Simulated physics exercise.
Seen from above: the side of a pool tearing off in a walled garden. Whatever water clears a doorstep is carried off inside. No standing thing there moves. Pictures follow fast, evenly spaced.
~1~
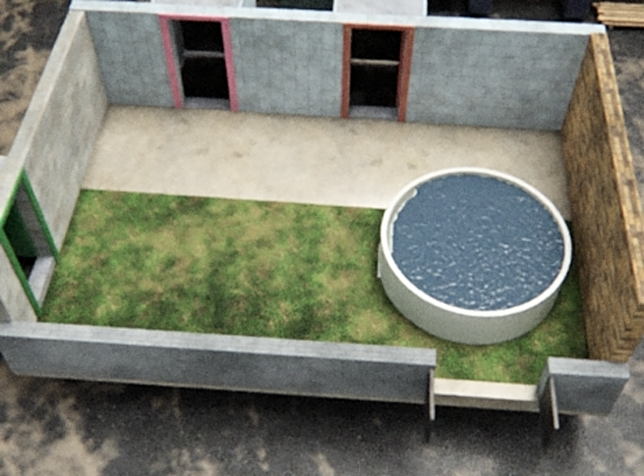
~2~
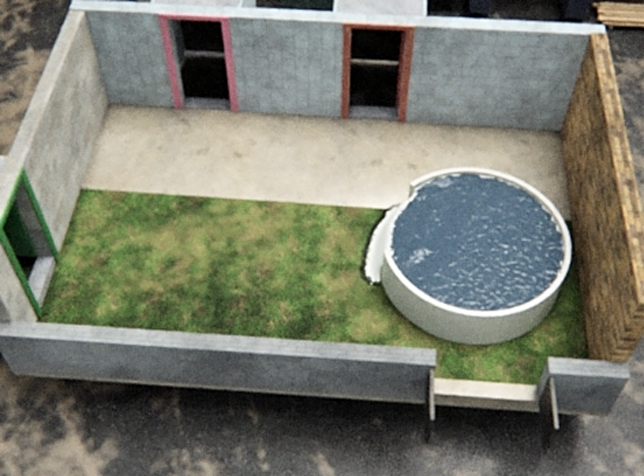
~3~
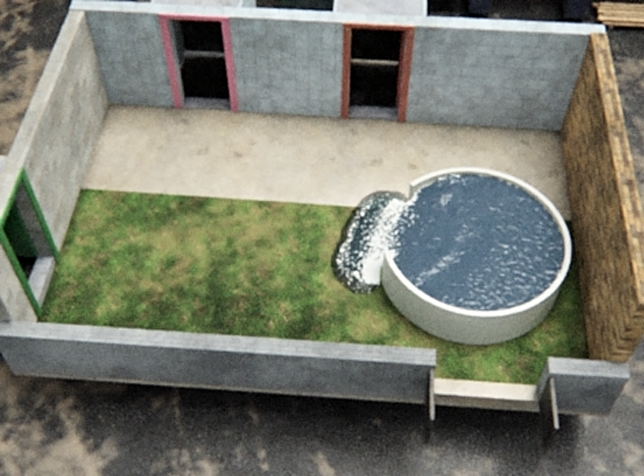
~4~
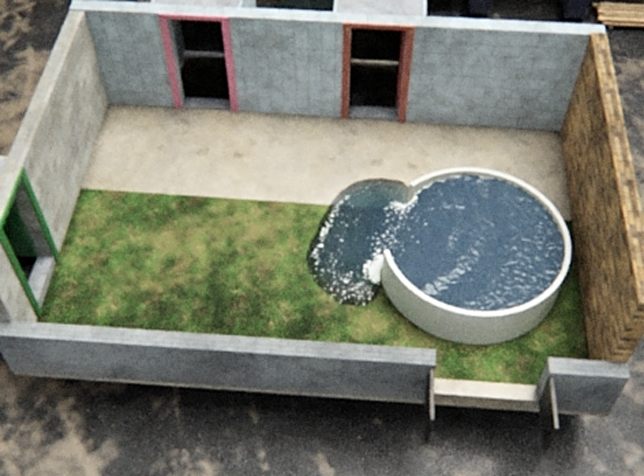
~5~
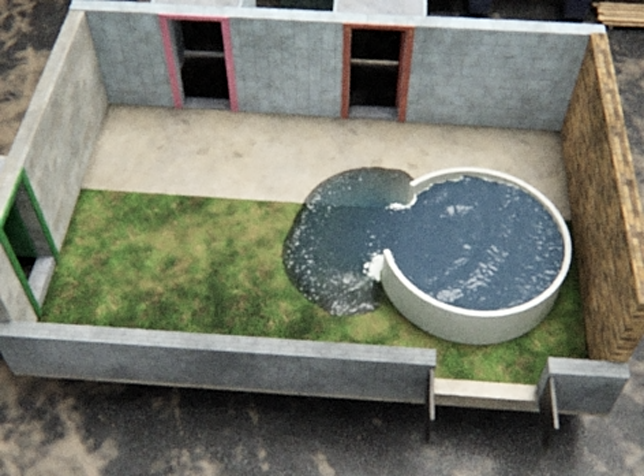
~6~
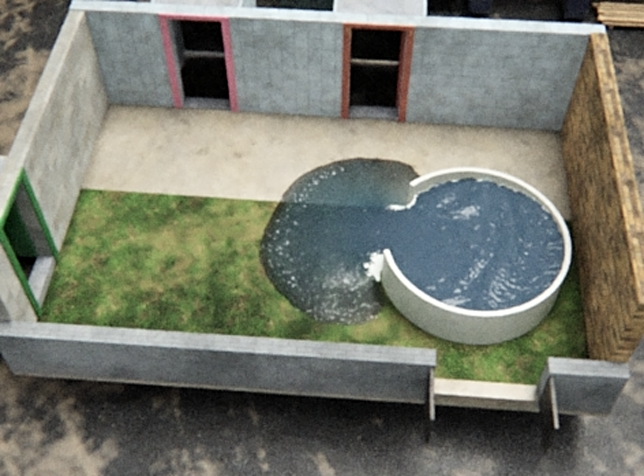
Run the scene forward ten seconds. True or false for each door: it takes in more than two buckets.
For the red door, false; for the green door, false; for the pink door, true.
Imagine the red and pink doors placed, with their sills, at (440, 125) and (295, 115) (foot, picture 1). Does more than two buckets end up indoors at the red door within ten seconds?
Well, the red door doesn't reach it, as it turns out.
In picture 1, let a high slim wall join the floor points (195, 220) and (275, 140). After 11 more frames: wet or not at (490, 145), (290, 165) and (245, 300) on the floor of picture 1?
The first spot is untouched, the second swamped, the third swamped.
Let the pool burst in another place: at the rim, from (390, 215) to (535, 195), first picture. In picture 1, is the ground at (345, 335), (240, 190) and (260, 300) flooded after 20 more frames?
Going through them, the first would be still bare, the next submerged and the last still bare.
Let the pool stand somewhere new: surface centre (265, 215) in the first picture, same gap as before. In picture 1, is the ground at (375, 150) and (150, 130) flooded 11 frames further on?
Spared, soaked.
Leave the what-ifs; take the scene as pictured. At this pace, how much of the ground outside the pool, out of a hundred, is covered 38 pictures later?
About 90 per cent.
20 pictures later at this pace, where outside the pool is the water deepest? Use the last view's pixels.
Point to roughly (115, 119).
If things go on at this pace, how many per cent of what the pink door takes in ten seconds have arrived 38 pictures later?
Roughly 65 percent.
A moment on, water covers 35 % of the floor; the red door wet at the sill, nothing in, the green door not reached, the pink door not reached.
Next, water covers 55 % of the floor; the red door wet at the sill, nothing in, the green door not reached, the pink door under two buckets in.
Then, water covers 75 % of the floor; the red door under two buckets in, the green door wet at the sill, nothing in, the pink door over two buckets in.
Later, water covers 90 % of the floor; the red door under two buckets in, the green door wet at the sill, nothing in, the pink door far over two buckets in.
In the end, water covers 100 % of the floor; the red door under two buckets in, the green door wet at the sill, nothing in, the pink door far over two buckets in.
